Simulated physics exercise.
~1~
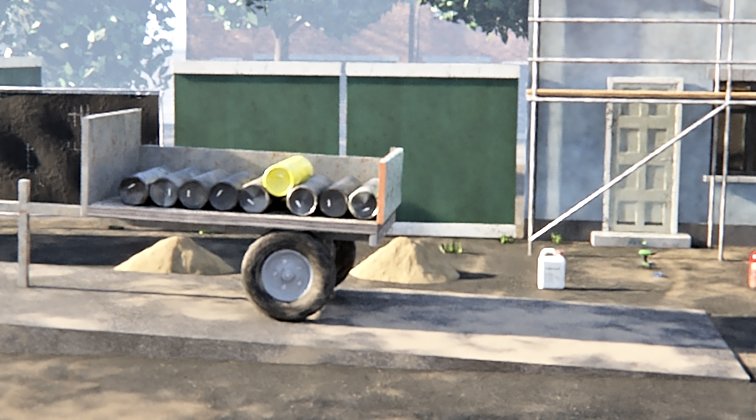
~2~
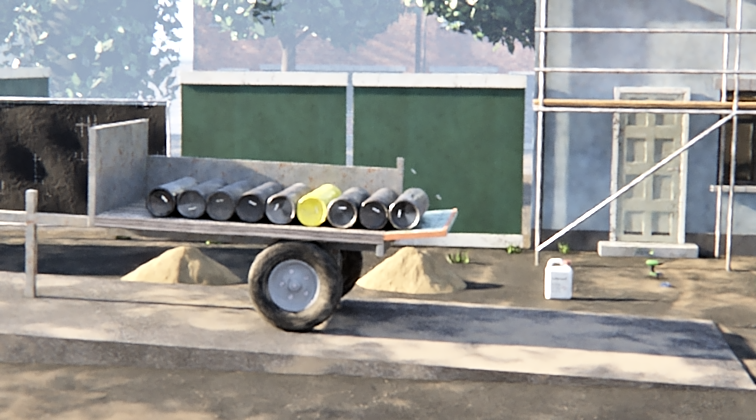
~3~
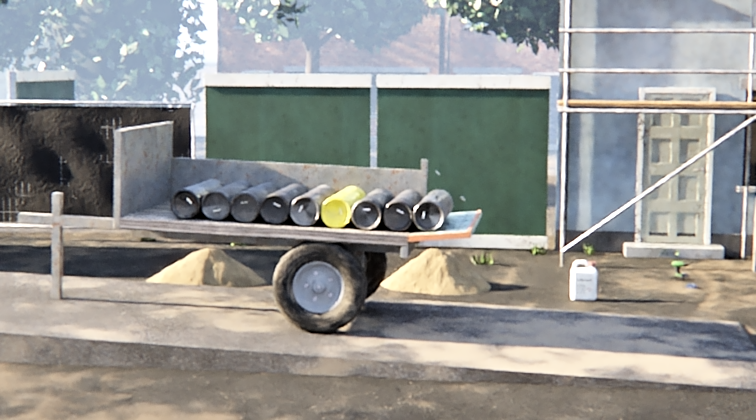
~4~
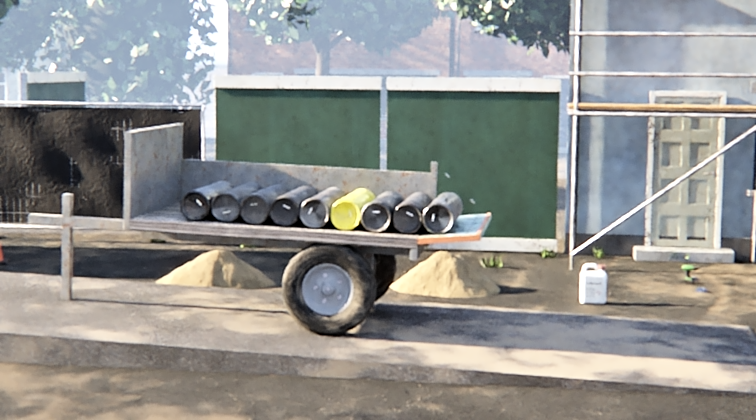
The tailgate of a parked trailer dropped open at the right, and the row of dark cylinders with a yellow one among them rolled a little toward it, the yellow one settling down into line, and all of them stayed on the bed.
